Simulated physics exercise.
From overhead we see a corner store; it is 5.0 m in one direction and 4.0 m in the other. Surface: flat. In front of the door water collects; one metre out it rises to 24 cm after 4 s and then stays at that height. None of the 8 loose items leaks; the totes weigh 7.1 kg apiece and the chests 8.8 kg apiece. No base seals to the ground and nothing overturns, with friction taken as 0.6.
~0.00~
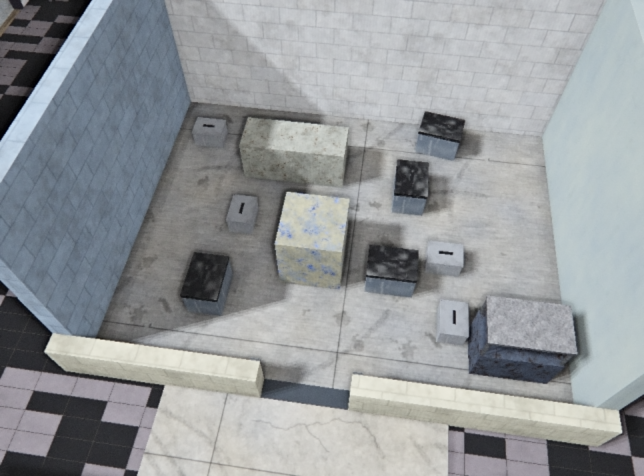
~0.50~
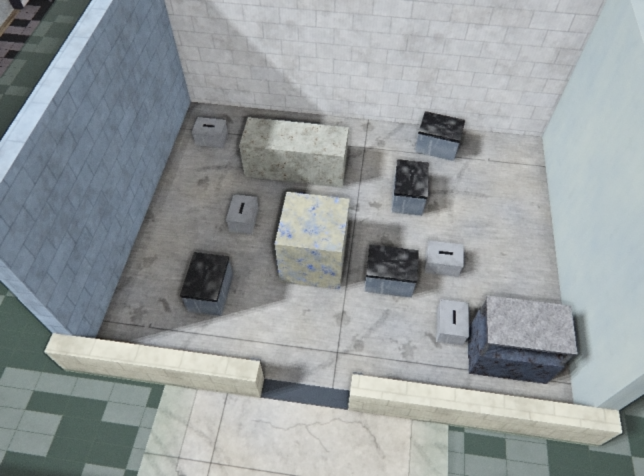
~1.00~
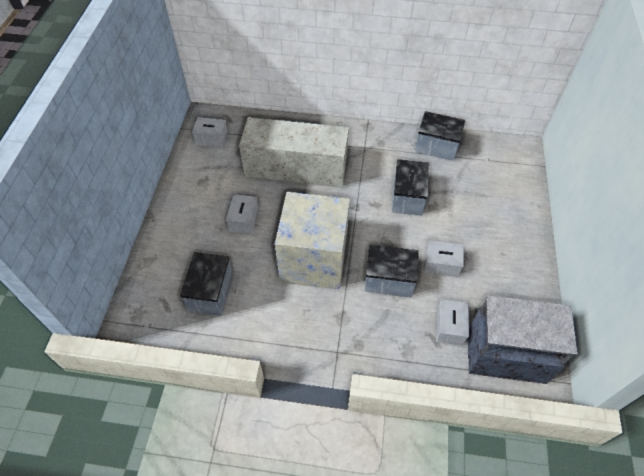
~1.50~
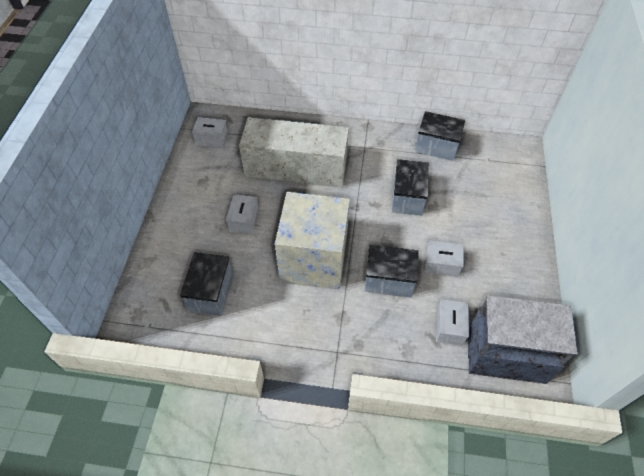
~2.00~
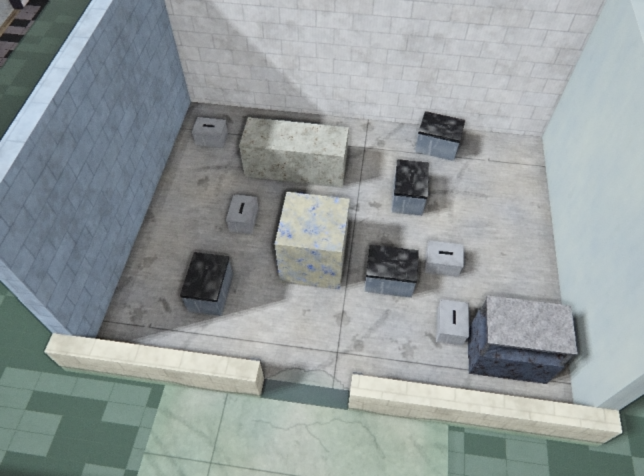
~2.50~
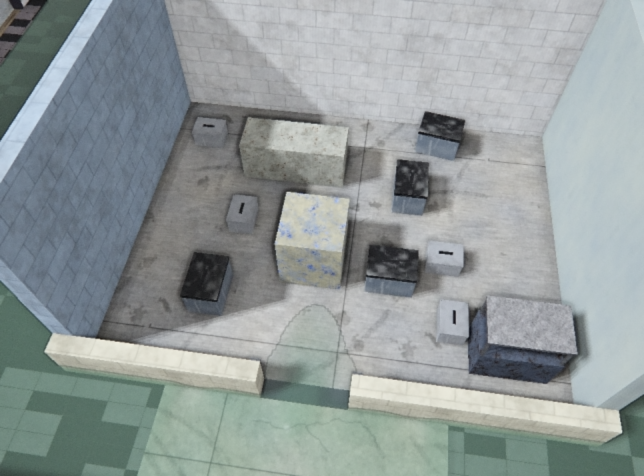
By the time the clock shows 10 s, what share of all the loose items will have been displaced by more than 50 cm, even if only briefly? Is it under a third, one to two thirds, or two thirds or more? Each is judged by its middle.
Medium share.
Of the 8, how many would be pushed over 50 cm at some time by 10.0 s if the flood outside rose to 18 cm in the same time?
Then it comes to 3.
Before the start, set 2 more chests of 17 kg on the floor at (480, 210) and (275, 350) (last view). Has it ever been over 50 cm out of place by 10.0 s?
One by one: Below; above.
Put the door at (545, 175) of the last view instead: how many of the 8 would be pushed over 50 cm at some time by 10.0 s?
You'd get 4 in that case.
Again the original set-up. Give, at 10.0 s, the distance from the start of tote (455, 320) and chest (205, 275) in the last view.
In that order: 0 cm, 80 cm.
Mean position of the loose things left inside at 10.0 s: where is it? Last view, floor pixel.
At about (362, 208).
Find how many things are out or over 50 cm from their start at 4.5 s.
Count: 0.
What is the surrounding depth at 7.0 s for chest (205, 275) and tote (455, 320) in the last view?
First about 4 cm, second about 3 cm.
After 3.5 s 0 of 8 are over 50 cm from their spots; 0 afloat.
After 4.5 s 0 of 8 are over 50 cm from their spots; 0 afloat.
After 7.0 s 3 of 8 are over 50 cm from their spots; 0 afloat.
After 10.0 s 5 of 8 are over 50 cm from their spots, and 5 have been at some point; 6 afloat.
